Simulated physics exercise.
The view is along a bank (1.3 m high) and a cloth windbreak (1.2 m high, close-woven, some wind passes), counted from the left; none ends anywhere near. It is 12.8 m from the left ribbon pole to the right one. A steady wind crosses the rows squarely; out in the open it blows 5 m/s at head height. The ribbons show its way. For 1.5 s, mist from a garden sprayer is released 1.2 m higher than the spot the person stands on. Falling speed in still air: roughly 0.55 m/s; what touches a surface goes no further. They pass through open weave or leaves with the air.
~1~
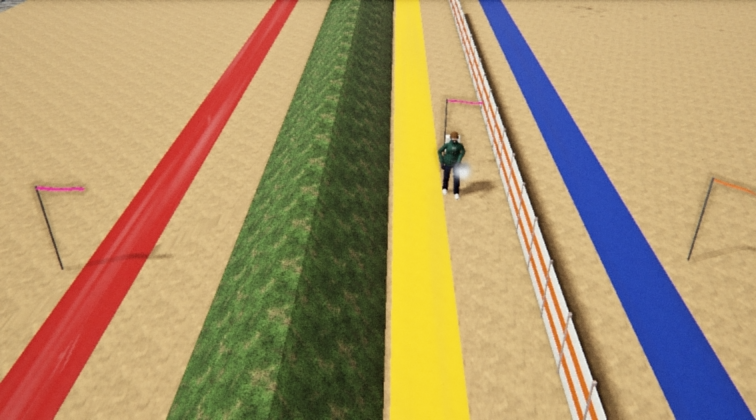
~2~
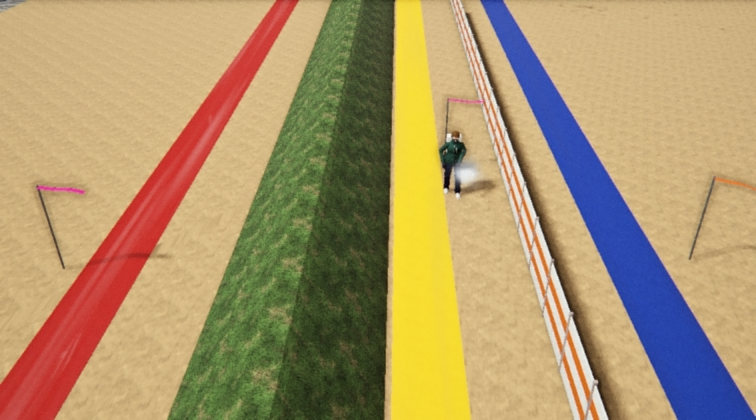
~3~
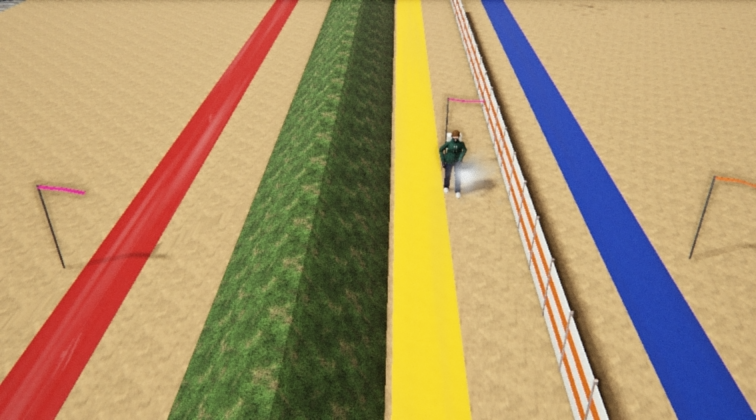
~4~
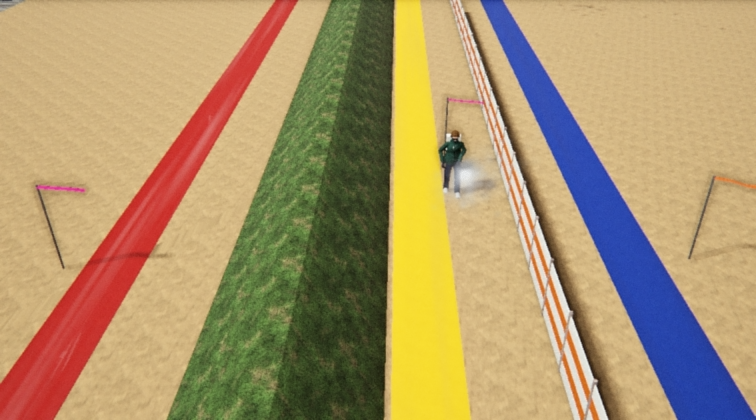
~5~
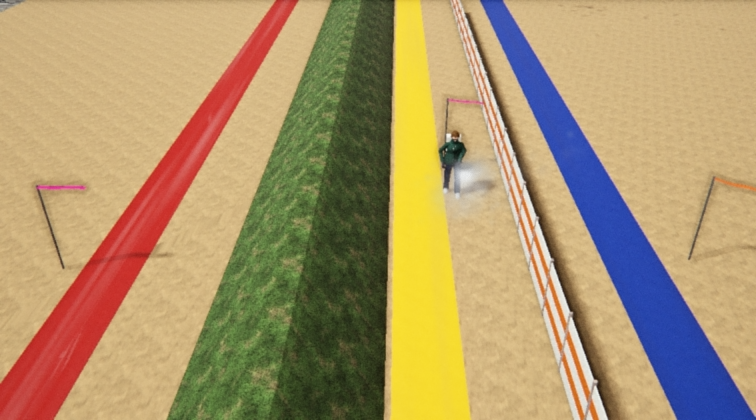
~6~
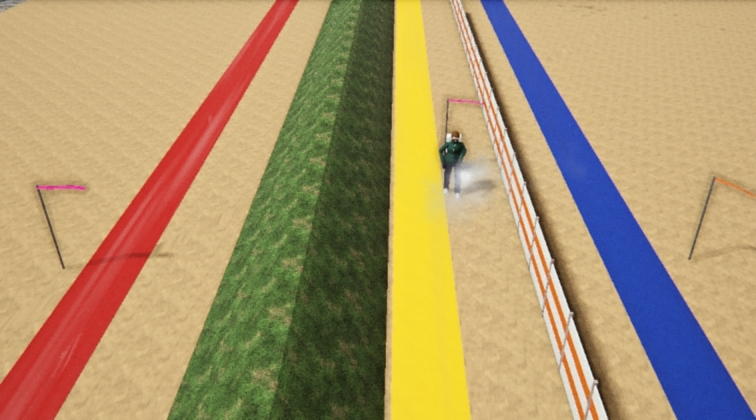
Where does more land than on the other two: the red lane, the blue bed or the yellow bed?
It is yellow that catches most.
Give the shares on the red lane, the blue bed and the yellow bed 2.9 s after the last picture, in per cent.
About 0 % red, 1 % blue, 35 % yellow.
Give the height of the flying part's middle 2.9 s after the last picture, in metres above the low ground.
About 0.6 m.
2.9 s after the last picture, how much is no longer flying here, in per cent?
About 75 %.
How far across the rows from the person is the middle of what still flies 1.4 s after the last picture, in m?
About 0.0 m.
Then, 1.4 s after the last picture, 65 % is in the air or yet to come; 18 % lies on the yellow bed, 0 % on the red lane and 0 % on the blue bed; the middle of what still flies is 0.6 m above the low ground, near (460, 195).
Then, 2.9 s after the last picture, 25 % is in the air or yet to come; 37 % lies on the yellow bed, 0 % on the red lane and 1 % on the blue bed; the middle of what still flies is 0.6 m above the low ground, near (449, 194).
Then, 6.9 s after the last picture, 3 % is in the air or yet to come; 43 % lies on the yellow bed, 0 % on the red lane and 2 % on the blue bed.
Then, 18.9 s after the last picture, 0 % is in the air or yet to come; 43 % lies on the yellow bed, 0 % on the red lane and 2 % on the blue bed.
Then, 43.9 s after the last picture, 0 % is in the air or yet to come; 43 % lies on the yellow bed, 0 % on the red lane and 2 % on the blue bed.
